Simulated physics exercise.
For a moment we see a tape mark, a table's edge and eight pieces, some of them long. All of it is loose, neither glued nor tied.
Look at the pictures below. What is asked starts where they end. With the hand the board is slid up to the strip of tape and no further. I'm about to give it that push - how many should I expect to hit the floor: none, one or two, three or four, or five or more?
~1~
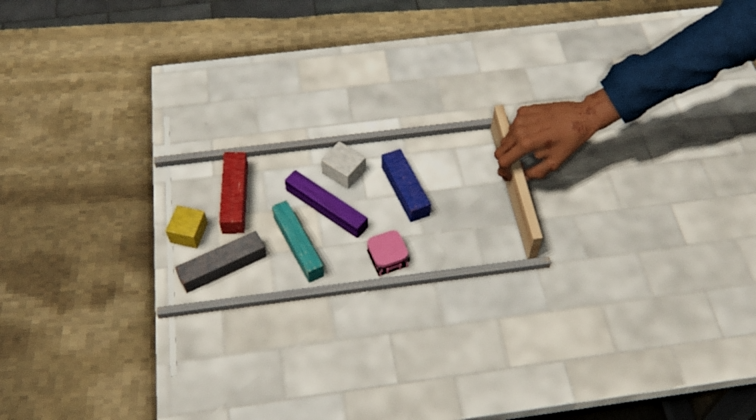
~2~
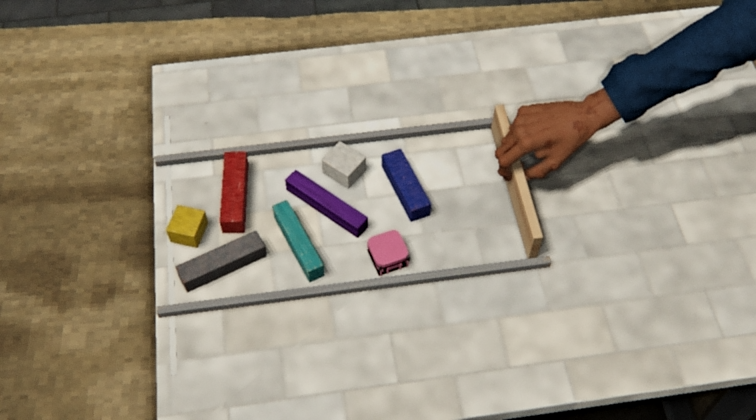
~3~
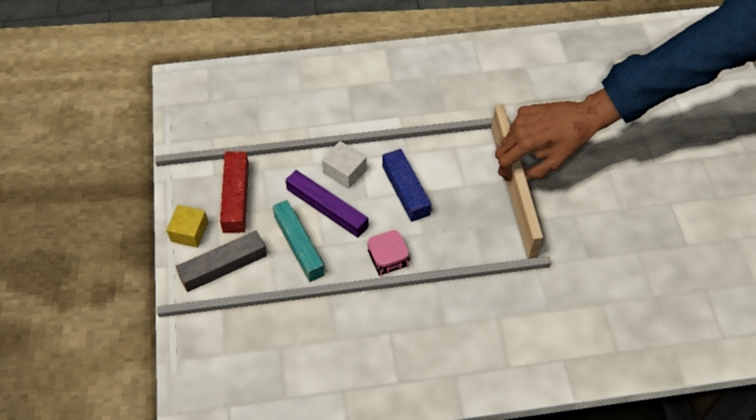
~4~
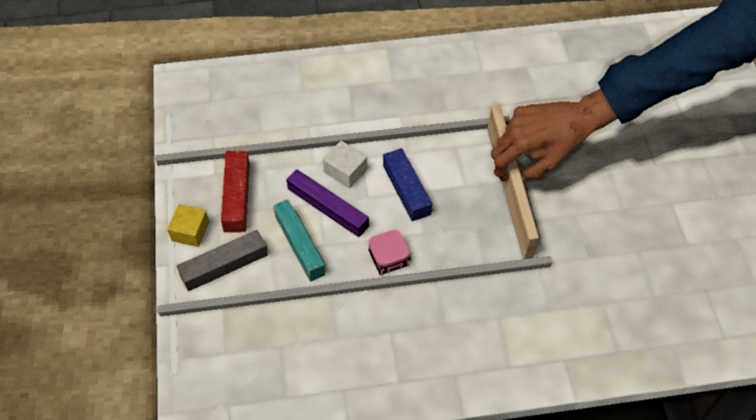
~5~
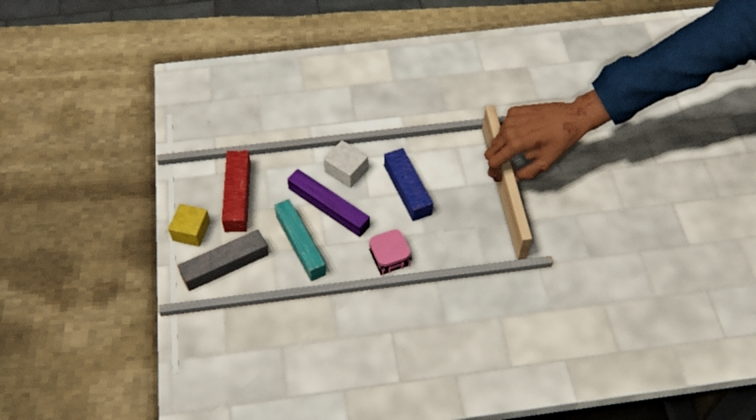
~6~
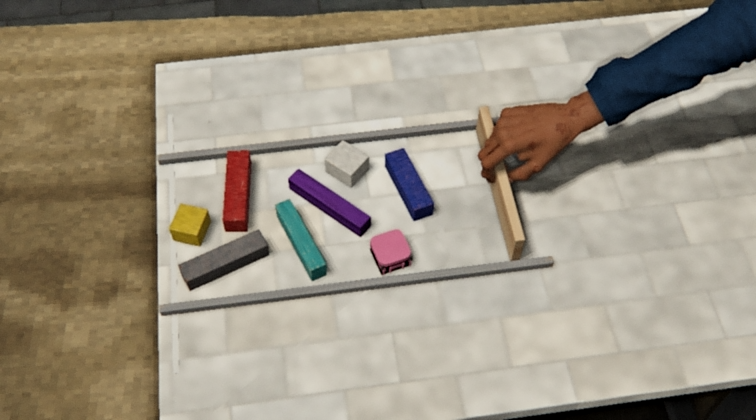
Expect five or more.
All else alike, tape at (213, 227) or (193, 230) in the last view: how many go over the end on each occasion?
The first gives 3 and the second gives 6.
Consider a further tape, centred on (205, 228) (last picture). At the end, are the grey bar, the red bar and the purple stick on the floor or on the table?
Observed: Grey bar toppled; red bar toppled; purple stick not toppled.
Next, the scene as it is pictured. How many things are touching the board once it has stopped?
The count is 2.
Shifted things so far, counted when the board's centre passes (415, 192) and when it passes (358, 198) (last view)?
Up to then 1, and up to the other point 4.
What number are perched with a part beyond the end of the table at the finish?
Things overhanging at the end: 2.
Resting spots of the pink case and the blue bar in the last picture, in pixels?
Near (156, 289) and (160, 211).
Early on, none off yet; yellow block at rest near (190, 225); grey bar at rest near (225, 260); red bar at rest near (237, 191).
A while later, none off yet; yellow block travelled a little near (176, 229); grey bar travelled a little near (184, 268); red bar travelled a little near (203, 196).
Finally, the number that fall off is five or more; lost, white block, purple stick, turquoise bar, red bar, grey bar and yellow block.
